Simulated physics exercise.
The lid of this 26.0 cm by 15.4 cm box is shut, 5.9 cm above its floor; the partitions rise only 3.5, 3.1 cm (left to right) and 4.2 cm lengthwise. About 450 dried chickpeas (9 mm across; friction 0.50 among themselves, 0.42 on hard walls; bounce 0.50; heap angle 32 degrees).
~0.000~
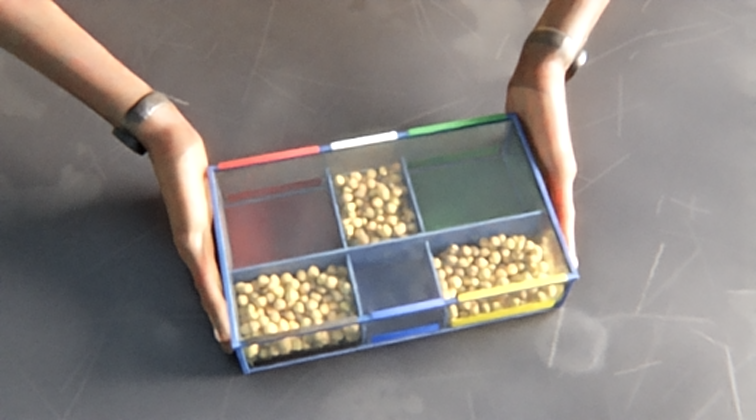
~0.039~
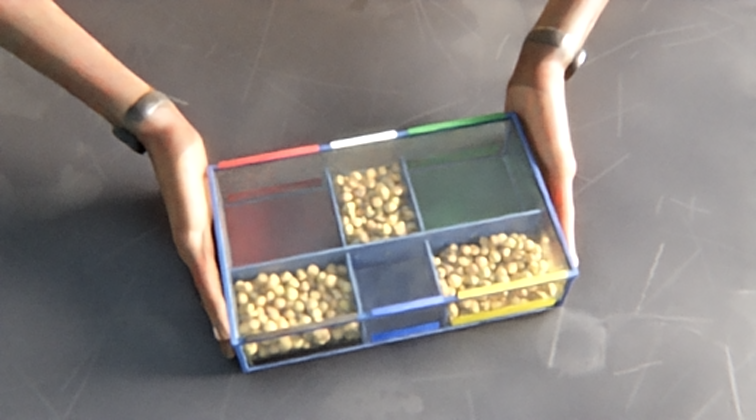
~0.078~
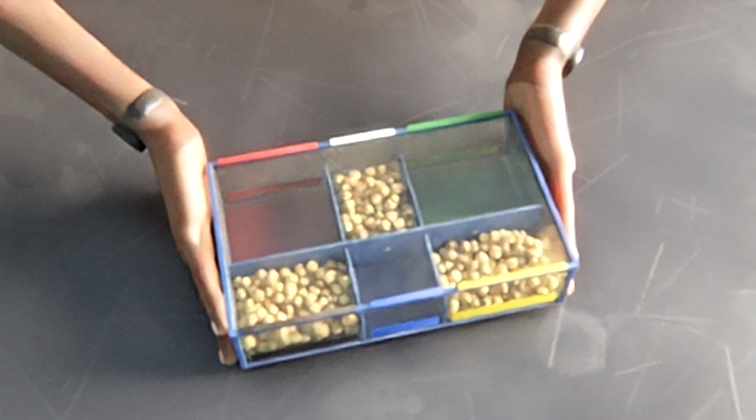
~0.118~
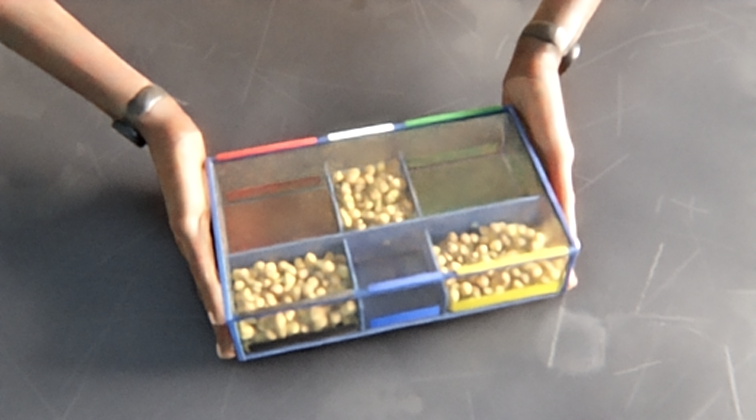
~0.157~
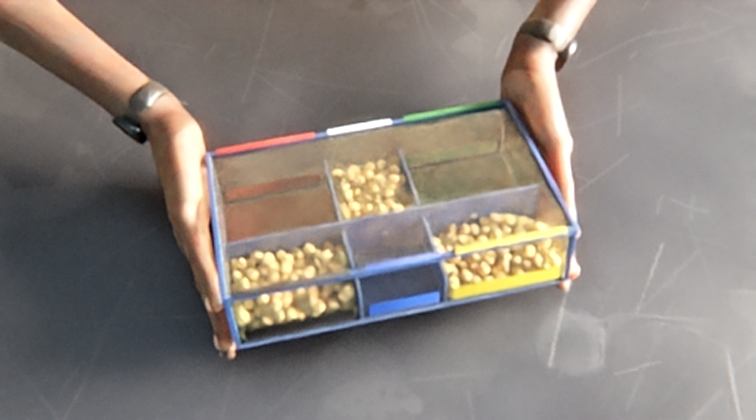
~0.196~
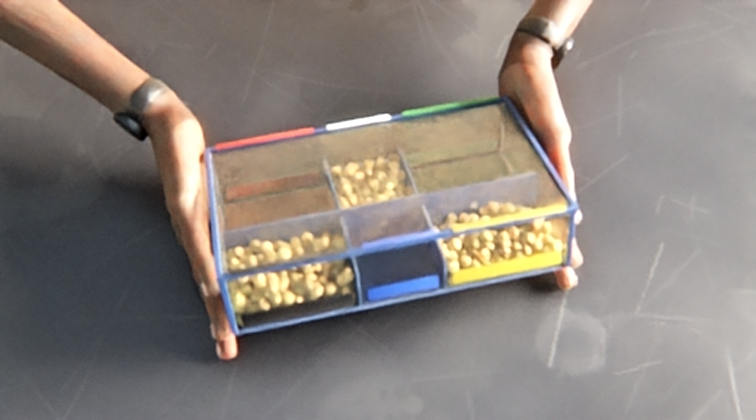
On a dark scratched surface, two hands tilting a clear-lidded, divided box of chickpeas away from the viewer, its front edge rising.
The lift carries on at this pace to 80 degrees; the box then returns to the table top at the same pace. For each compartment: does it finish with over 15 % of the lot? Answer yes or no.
Red compartment: No; blue compartment: No; green compartment: No; yellow compartment: Yes; white compartment: Yes; black compartment: Yes.
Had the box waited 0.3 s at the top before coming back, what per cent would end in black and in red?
Then: Black 35; red 10.
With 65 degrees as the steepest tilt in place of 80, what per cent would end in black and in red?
Then: Black 40, red 5.
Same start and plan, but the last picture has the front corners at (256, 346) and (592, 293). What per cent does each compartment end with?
Red 0; blue 5; green 5; yellow 30; white 20; black 40.
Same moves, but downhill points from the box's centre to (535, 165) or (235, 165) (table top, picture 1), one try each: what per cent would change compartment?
About 35 and 25 per cent.
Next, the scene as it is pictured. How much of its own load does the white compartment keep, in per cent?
Roughly 90 per cent.
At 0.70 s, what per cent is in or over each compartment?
Red 5; blue 0; green 0; yellow 25; white 35; black 40.
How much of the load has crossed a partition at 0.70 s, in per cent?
About 5 per cent.
After 0.70 s, tilt 79 degrees; red 5 %, yellow 25 %, white 35 %, black 40 %.
After 1.04 s, tilt 32 degrees; red 10 %, green 5 %, yellow 20 %, white 30 %, black 35 %.
Then, at 1.47 s, tilt 0 degrees; red 10 %, green 5 %, yellow 20 %, white 30 %, black 35 %.
In the end, at 2.0 s, red 10 %, blue 0 %, green 5 %, yellow 20 %, white 30 %, black 35 %.
